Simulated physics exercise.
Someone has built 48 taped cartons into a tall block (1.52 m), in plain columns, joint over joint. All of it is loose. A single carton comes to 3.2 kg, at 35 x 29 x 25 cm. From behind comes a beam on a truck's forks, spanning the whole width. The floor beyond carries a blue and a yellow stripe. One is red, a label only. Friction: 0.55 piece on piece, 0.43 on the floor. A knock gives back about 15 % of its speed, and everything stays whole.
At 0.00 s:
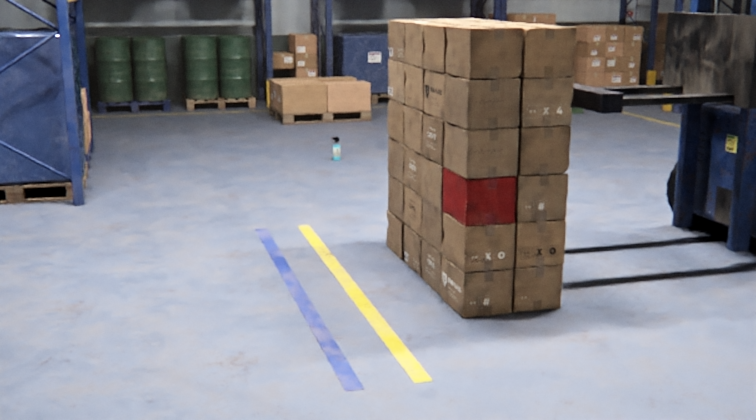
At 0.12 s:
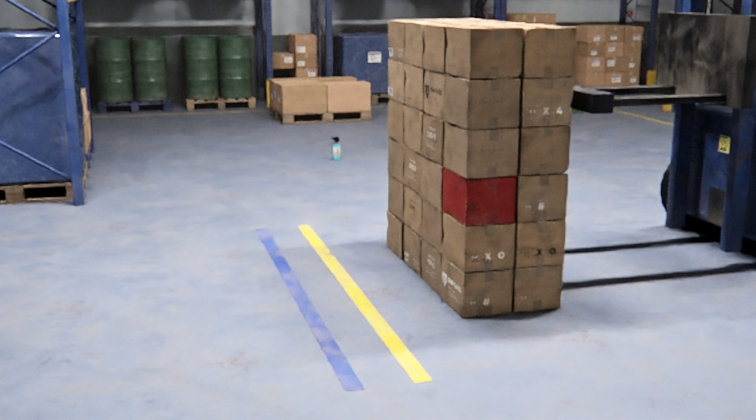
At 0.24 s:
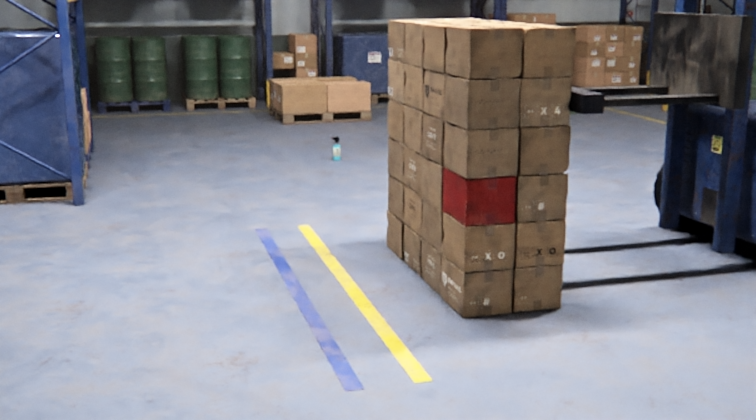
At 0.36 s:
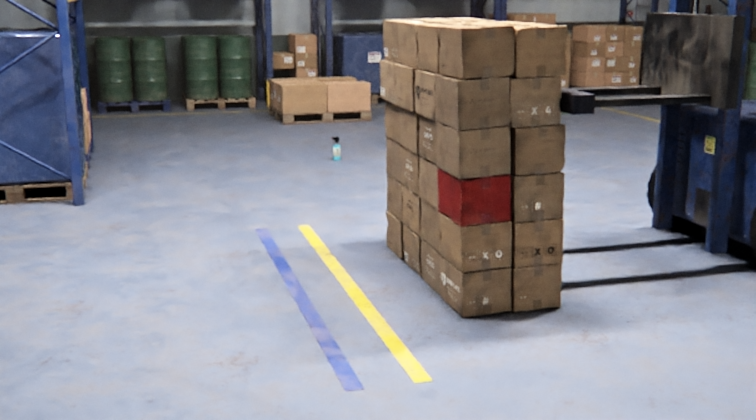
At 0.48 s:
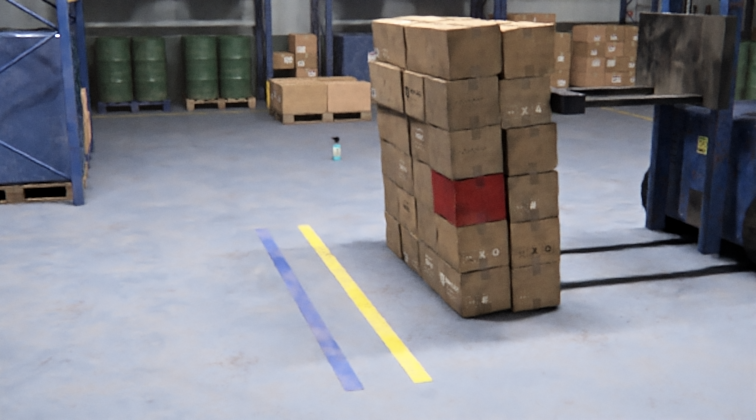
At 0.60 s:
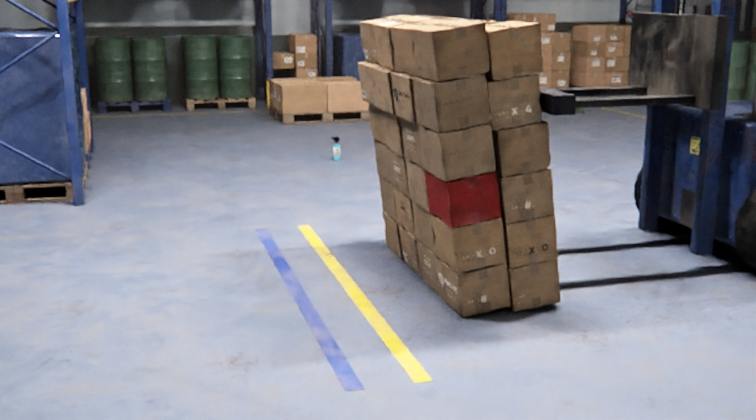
The clip shows a forklift at right moving leftward behind a tall stack of brown cartons with one red carton, its raised beam pressing the upper part until the columns shift and lean left toward blue and yellow floor stripes.
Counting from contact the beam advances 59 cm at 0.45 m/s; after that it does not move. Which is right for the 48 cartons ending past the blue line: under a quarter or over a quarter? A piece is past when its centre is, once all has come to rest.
Upwards of a quarter of them.
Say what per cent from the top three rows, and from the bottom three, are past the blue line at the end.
Top 70, bottom 0 per cent.
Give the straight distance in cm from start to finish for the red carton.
Red 100.
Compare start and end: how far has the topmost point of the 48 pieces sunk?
Roughly 50 cm.
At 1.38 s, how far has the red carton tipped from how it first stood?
About 40°.
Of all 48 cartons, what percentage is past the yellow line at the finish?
Roughly 50 per cent of them.
Around 1.02 s, none of the 48 cartons past the blue line, 41 disturbed; red carton tipped 20°.
Around 1.38 s, 6 of the 48 cartons past the blue line; red carton tipped 41°.
Around 1.86 s, 15 of the 48 cartons past the blue line; red carton on its side.
Finally (6.5 s), 17 of the 48 cartons past the blue line; red carton on its side. That is 35 per cent. Seen by the last camera, middles, red carton near (331, 294).
